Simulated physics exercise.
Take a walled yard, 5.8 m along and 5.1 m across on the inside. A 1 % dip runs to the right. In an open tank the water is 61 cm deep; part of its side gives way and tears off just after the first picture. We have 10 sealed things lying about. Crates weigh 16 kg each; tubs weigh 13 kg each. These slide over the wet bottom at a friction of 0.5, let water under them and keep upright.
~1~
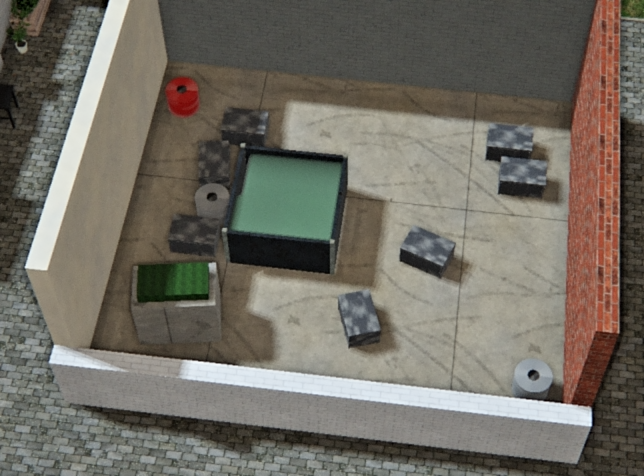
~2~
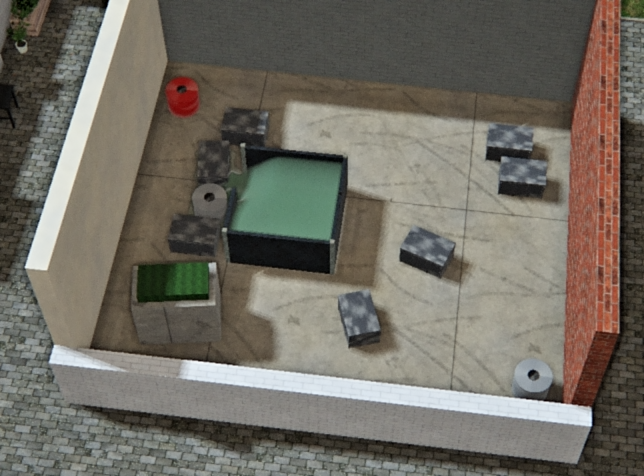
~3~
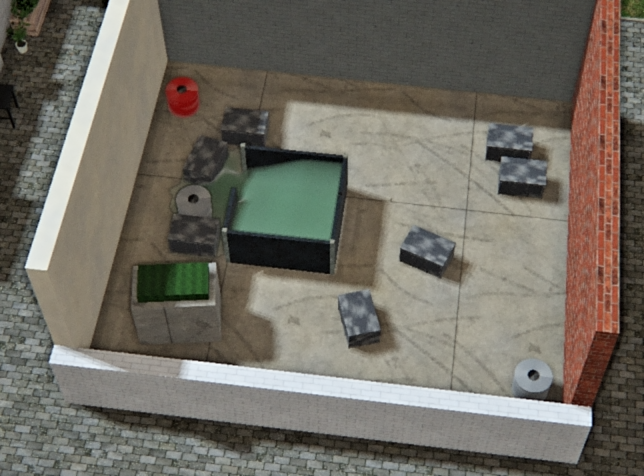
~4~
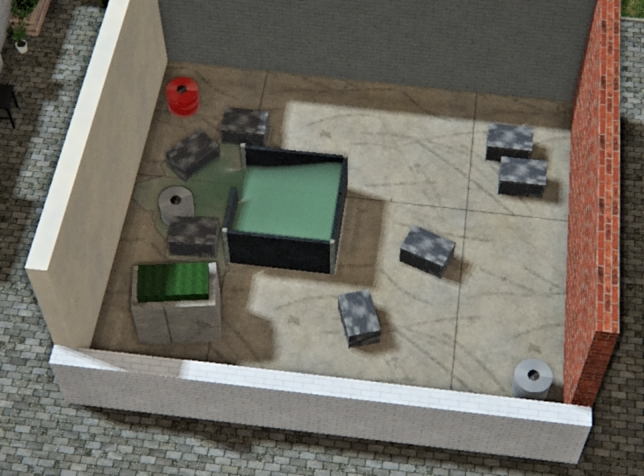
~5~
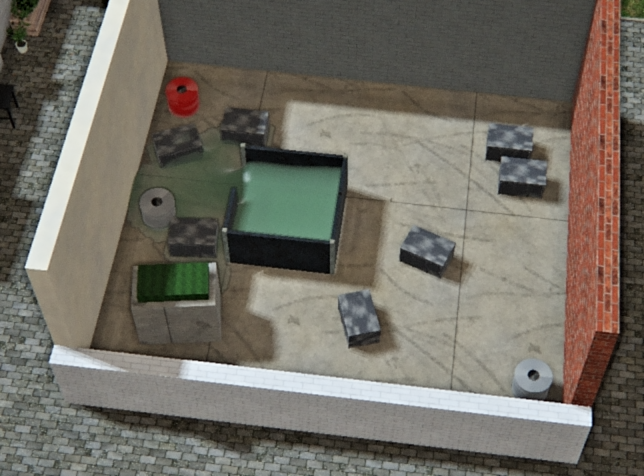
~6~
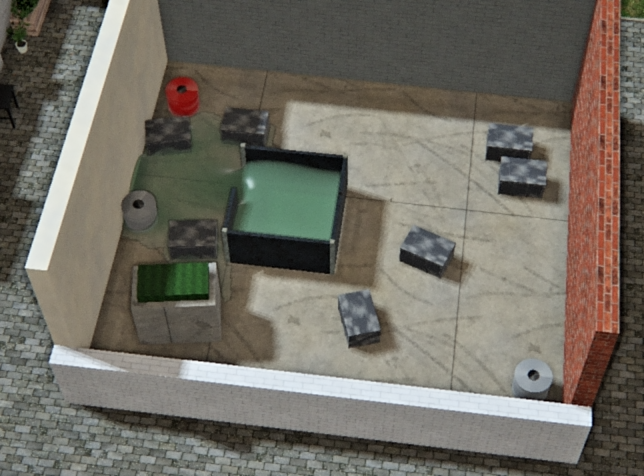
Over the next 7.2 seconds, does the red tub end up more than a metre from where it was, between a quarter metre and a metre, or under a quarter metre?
Long shift.
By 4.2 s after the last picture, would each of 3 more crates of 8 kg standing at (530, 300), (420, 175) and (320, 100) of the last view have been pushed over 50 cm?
The first one ends up inside that, the second inside that, the third beyond that.
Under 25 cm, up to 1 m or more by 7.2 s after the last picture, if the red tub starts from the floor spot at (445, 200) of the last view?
As it turns out, it barely budges.
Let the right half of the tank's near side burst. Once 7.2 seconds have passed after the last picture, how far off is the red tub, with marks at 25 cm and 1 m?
With that failure, the red tub remains in position.
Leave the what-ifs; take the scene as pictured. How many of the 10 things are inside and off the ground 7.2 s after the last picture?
Of them, 0.
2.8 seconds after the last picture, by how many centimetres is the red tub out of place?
It is about 250 cm out of place by then.
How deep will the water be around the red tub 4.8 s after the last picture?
4 cm, roughly.
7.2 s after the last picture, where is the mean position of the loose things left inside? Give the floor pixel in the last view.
The centre sits near (380, 222).
Then, 0.9 s after the last picture the red tub is near (189, 58), 0.6 m from its start, aground; 0 afloat.
Then, 2.8 s after the last picture the red tub is near (347, 98), 2.3 m from its start, aground; 0 afloat.
Then, 4.8 s after the last picture the red tub is near (436, 106), 3.5 m from its start, aground; 0 afloat.
Then, 7.2 s after the last picture the red tub is near (440, 106), 3.6 m from its start, aground; 0 afloat.
